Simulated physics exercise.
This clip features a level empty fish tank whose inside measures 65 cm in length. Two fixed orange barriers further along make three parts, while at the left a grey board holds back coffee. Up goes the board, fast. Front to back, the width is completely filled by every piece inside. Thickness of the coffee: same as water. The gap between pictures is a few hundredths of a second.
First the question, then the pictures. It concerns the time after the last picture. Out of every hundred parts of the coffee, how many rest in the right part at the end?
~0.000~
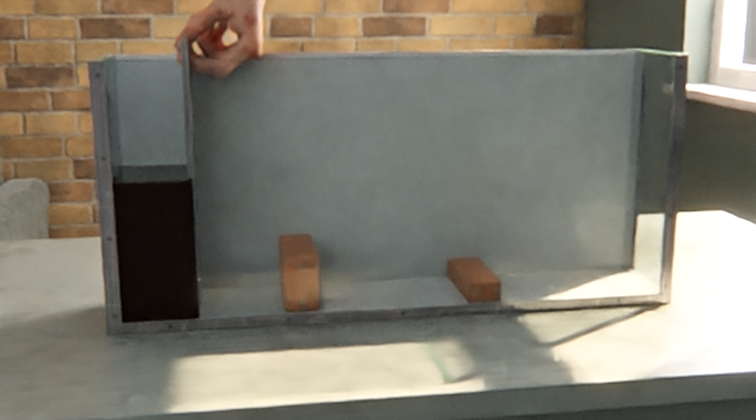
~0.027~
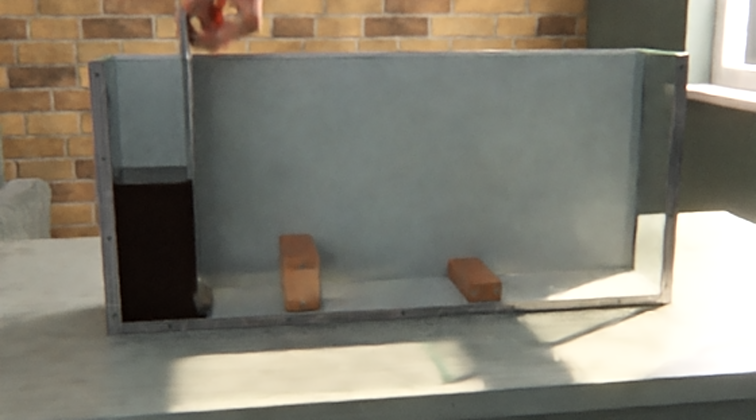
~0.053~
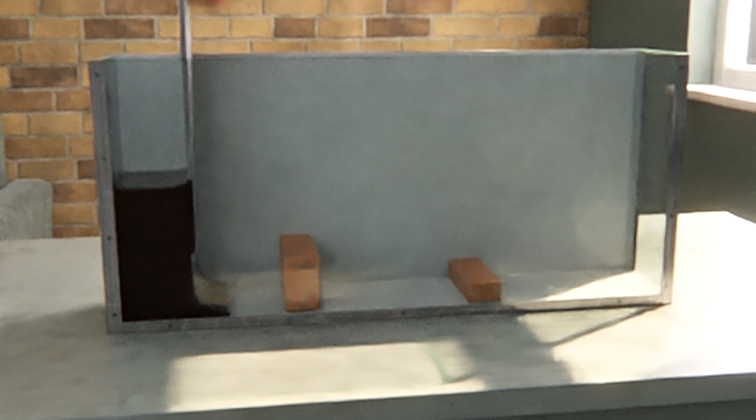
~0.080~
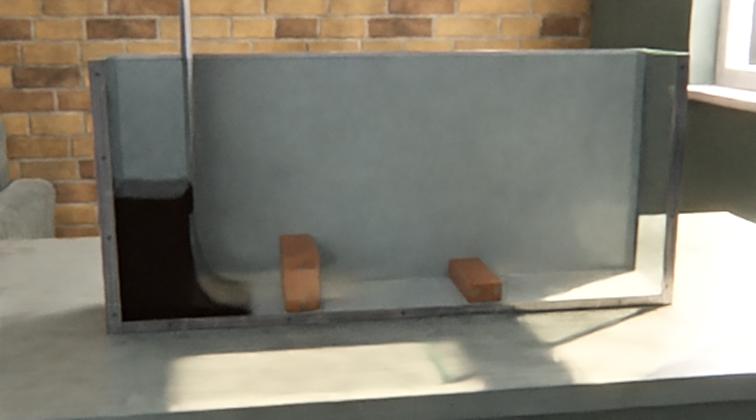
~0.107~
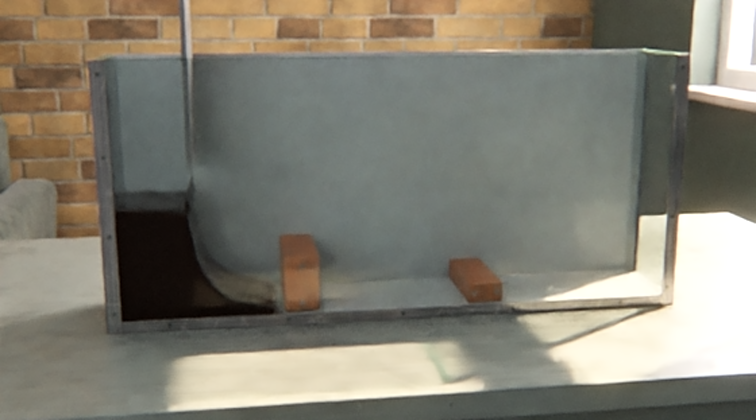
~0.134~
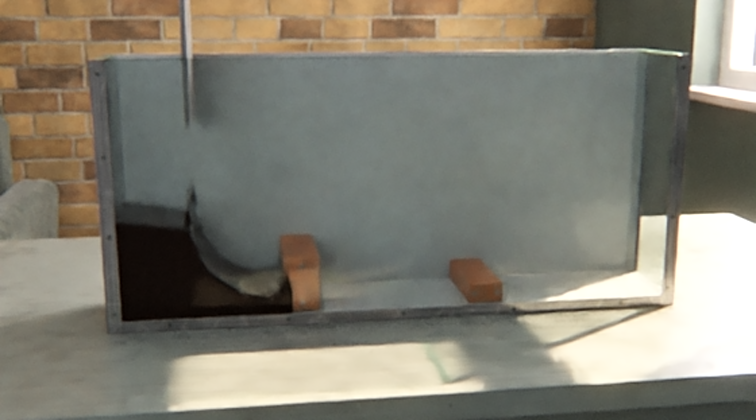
About 4 out of 100.
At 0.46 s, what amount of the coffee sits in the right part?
That share comes to around 0 percent, give or take.
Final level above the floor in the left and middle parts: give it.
Respectively 5.5 cm and 1.5 cm.
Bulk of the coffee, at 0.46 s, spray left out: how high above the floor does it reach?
Max height: Approx. 26.5 cm.
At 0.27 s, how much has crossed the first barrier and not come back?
About 2 %.
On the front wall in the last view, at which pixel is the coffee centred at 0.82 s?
Centre of mass, last view: Approx. (247, 292).
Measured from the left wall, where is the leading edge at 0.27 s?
By then it's made it to close to 22 cm from the left end.
Then, 0.27 s in, the shares are 99, 1 and 0 per cent from left to right.
Then, 0.46 s in, the shares are 78, 22 and 0 per cent from left to right.
Then, 0.82 s in, the shares are 78, 18 and 4 per cent from left to right.
Finally, the split from left to right is 75, 20 and 4 per cent.
